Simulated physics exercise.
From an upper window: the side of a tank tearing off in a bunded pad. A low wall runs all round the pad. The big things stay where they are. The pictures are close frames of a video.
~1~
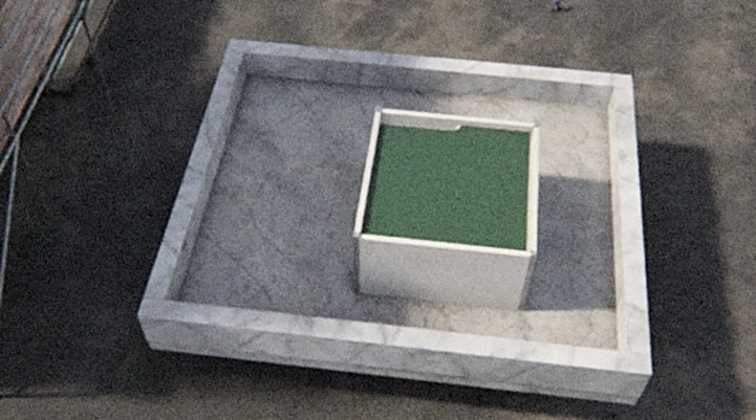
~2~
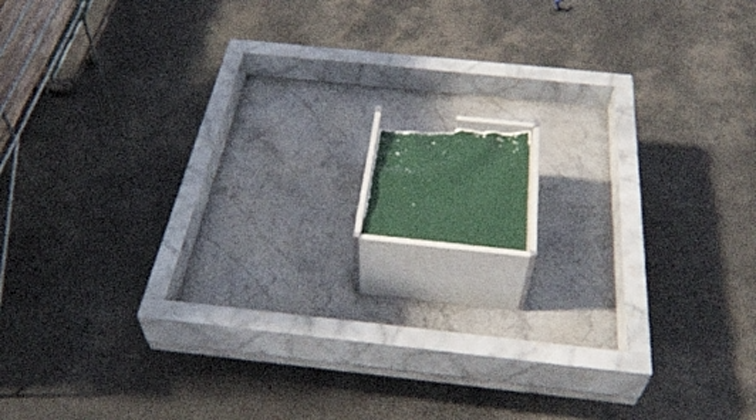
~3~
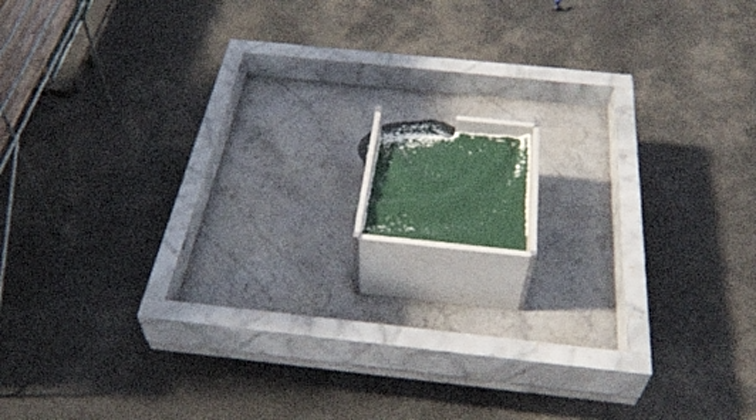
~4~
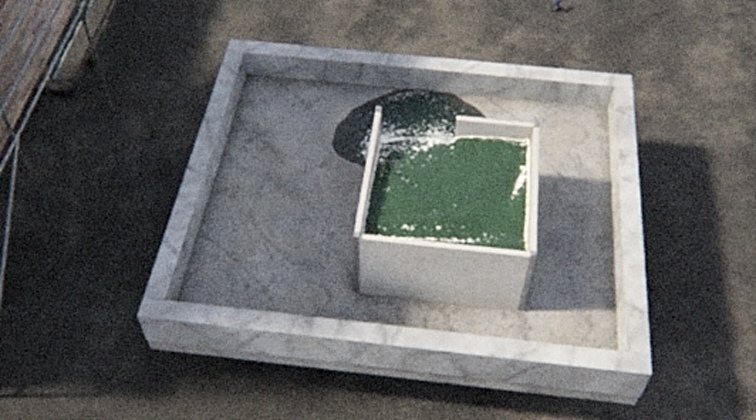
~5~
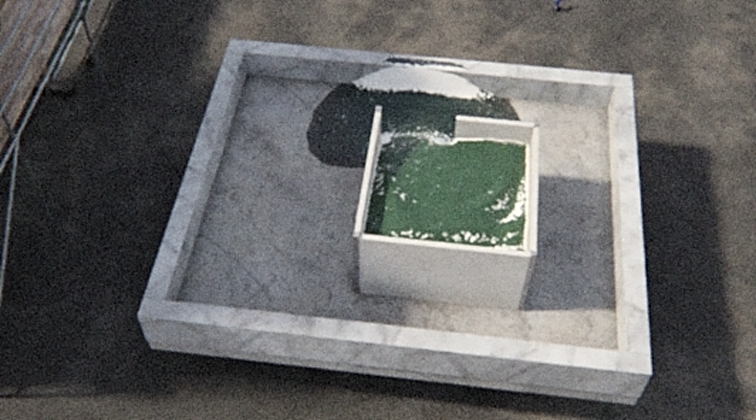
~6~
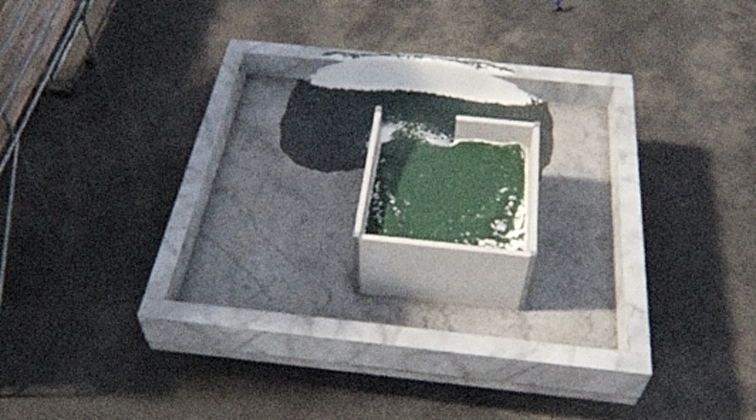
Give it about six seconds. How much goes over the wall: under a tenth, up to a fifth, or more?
It loses less than a tenth.
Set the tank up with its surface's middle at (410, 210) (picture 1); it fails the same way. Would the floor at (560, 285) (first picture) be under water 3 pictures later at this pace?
Verdict: Not flooded.
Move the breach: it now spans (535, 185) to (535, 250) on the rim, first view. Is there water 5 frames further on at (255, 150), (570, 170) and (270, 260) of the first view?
One after the other: Free of water, covered, no water.
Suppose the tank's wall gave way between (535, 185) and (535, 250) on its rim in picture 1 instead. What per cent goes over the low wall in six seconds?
Near 14 in a hundred.
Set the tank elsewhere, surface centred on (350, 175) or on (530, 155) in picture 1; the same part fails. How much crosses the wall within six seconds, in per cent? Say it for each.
About 10 and 10 per cent.
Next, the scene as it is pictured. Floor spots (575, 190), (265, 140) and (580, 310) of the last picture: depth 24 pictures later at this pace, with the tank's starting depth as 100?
In turn 12, 18 and 8 in a hundred.
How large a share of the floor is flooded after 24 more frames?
About 100 per cent.
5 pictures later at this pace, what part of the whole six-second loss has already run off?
Roughly 25 per cent.
A moment on, water covers 30 % of the floor; the low wall has let 0 % over.
Next, water covers 35 % of the floor; the low wall has let 2 % over.
Then, water covers 60 % of the floor; the low wall has let 6 % over.
Later, water covers 80 % of the floor; the low wall has let 6 % over.
In the end, water covers 80 % of the floor; the low wall has let 6 % over.
